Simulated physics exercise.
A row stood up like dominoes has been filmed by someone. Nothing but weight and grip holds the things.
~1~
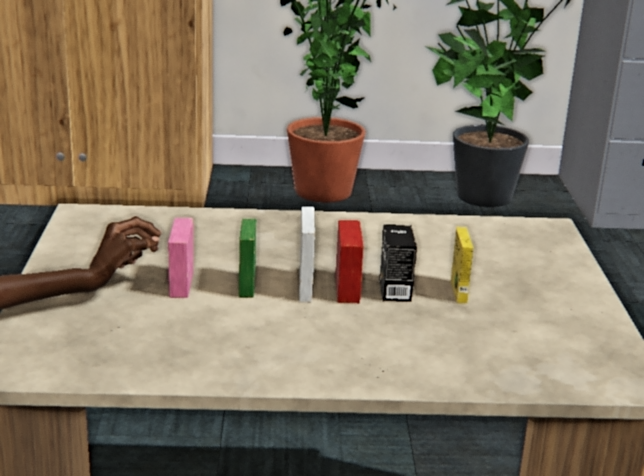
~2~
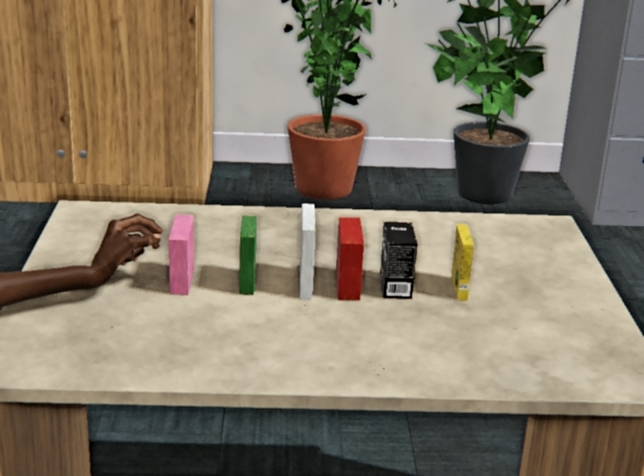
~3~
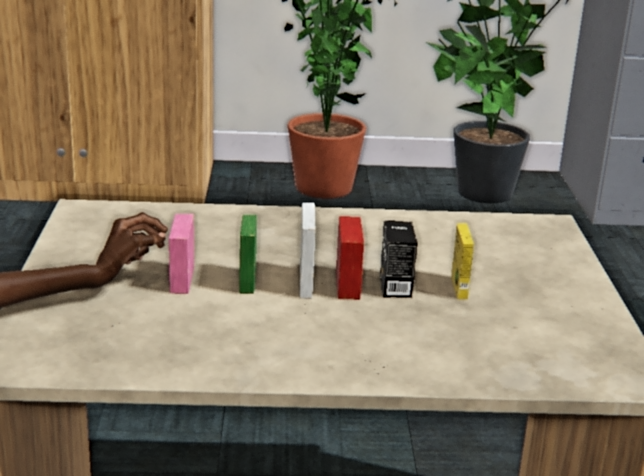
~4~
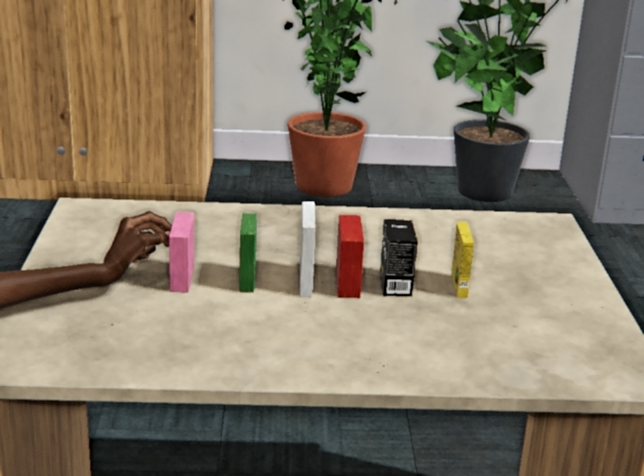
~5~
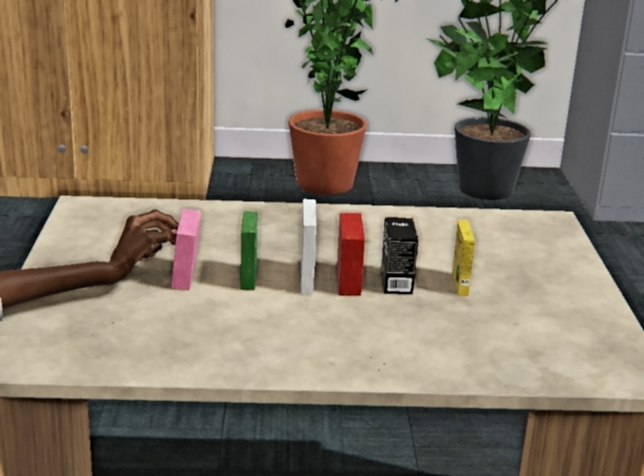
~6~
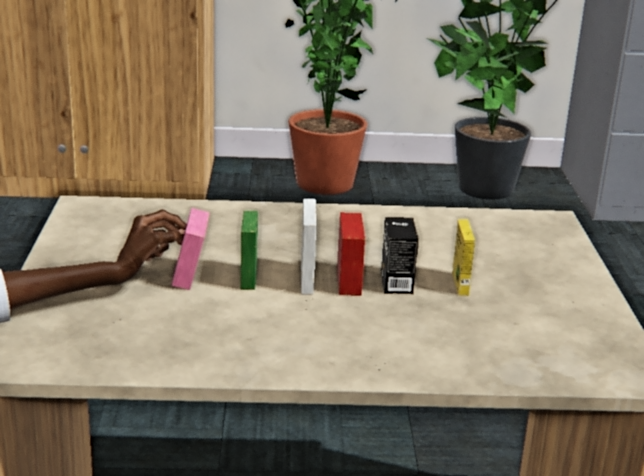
A hand reached in from the left to the pink block at the end of a row of six and tilted it to the right, toward the green one, while the other blocks stayed upright.
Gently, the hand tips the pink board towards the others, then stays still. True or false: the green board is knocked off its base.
True.
Then, 0.30 s after the last picture, pink board 62° over; green board tipped 11° from how it was near (256, 250).
Then, 0.40 s after the last picture, pink board 76° over; green board tipped 45° from how it was near (275, 255).
Then, 0.50 s after the last picture, pink board 77° over; green board tipped 60° from how it was near (282, 260); white block tipped 22° from how it was.
At rest, tipped over on the table, green board; left askew, white block; the other 2 in place. Seen from the same camera at the end, green board near (283, 261).
